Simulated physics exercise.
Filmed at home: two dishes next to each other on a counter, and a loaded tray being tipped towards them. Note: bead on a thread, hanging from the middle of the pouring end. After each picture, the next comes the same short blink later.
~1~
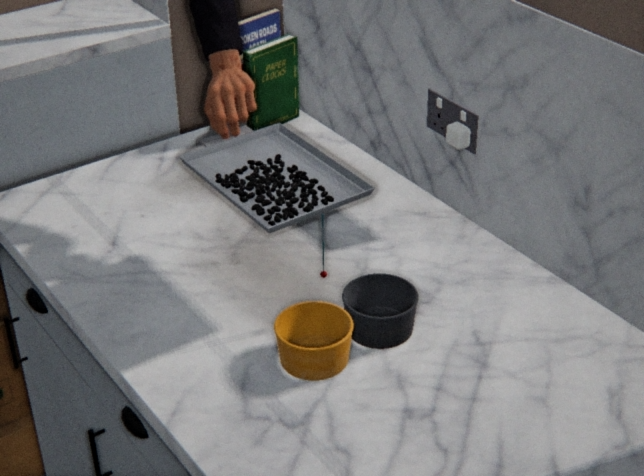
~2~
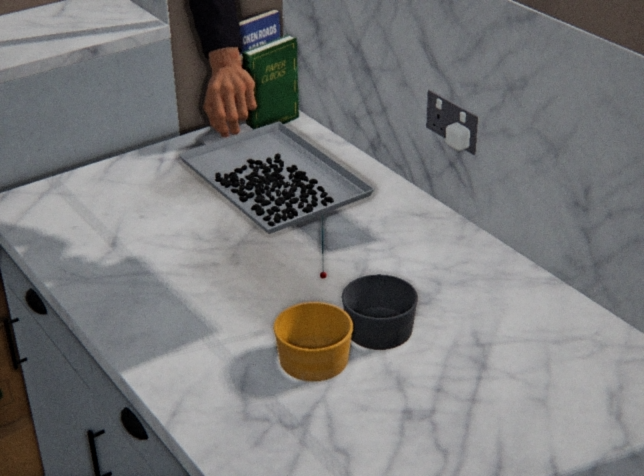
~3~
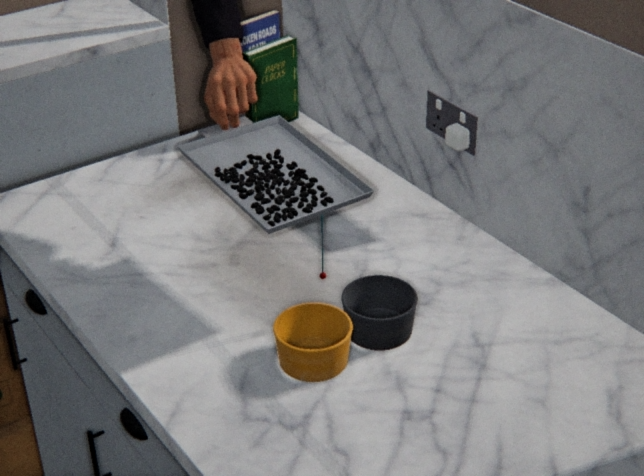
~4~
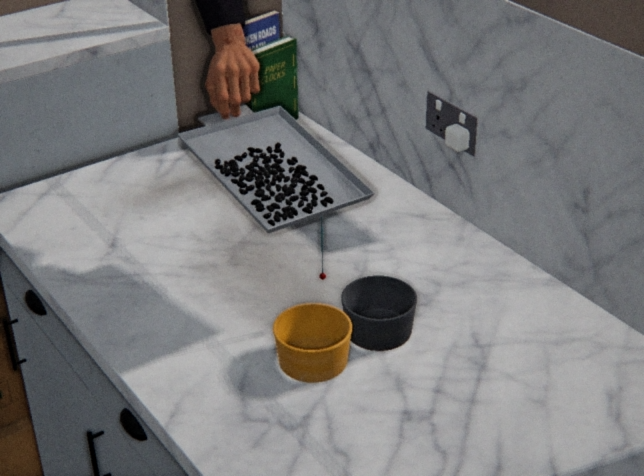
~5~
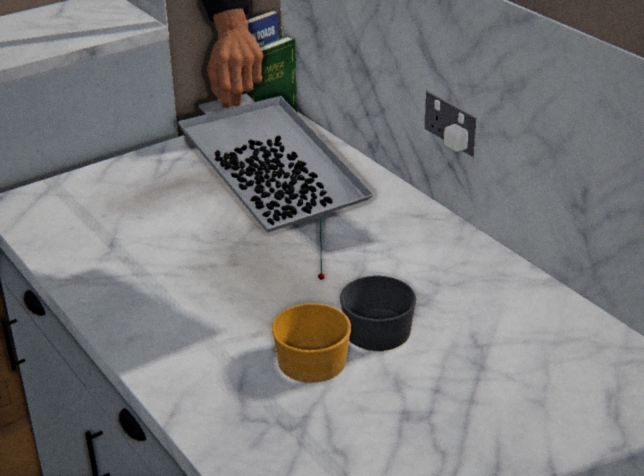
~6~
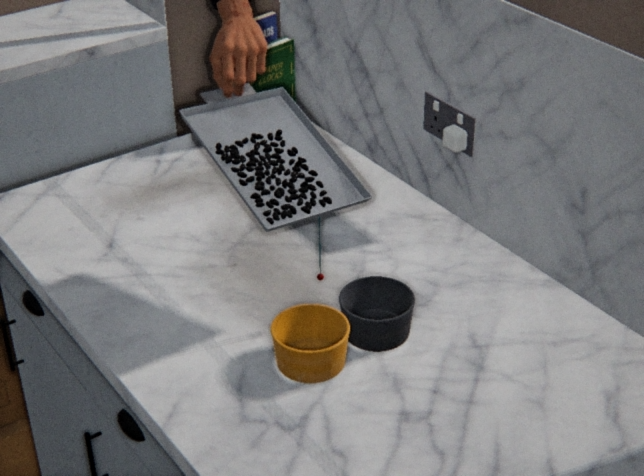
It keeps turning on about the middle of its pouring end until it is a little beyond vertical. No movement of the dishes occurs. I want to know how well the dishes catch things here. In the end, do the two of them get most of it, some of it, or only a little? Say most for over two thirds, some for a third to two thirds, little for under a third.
They get some of it.
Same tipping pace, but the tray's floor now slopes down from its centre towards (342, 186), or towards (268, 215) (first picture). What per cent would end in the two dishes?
I'd say roughly 10 percent with the first slope, 0 percent with the other.
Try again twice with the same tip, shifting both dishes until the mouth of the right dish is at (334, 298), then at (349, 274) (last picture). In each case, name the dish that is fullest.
Trial 1: The one on the right side. Trial 2: The one on the right side.
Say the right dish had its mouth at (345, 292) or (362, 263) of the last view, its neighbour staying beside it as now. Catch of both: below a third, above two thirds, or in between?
On the first try the answer is between a third and two thirds, and on the second it is in the middle band.
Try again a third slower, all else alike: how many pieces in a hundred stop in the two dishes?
It would be around 50 per cent.
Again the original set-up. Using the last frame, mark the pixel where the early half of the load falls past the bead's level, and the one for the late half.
The first part passes (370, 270); everything after passes (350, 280).
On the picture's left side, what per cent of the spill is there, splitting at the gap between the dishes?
That comes to about 20 per cent of the pieces.
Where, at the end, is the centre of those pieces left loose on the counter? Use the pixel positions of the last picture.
Roughly at (388, 295).
Soon, tray tipped steeply; nearly all on the tray; a small part in the air.
A while on, tray tipped past a quarter turn; a small part on the tray; a small part in the left dish; about a quarter in the right dish; about a quarter outside both; about a third in the air.
Towards the end, tray tipped past a quarter turn; a small part in the left dish; about a third in the right dish; about half outside both.
Finally, tray tipped past a quarter turn; a small part in the left dish; about a third in the right dish; about half outside both.
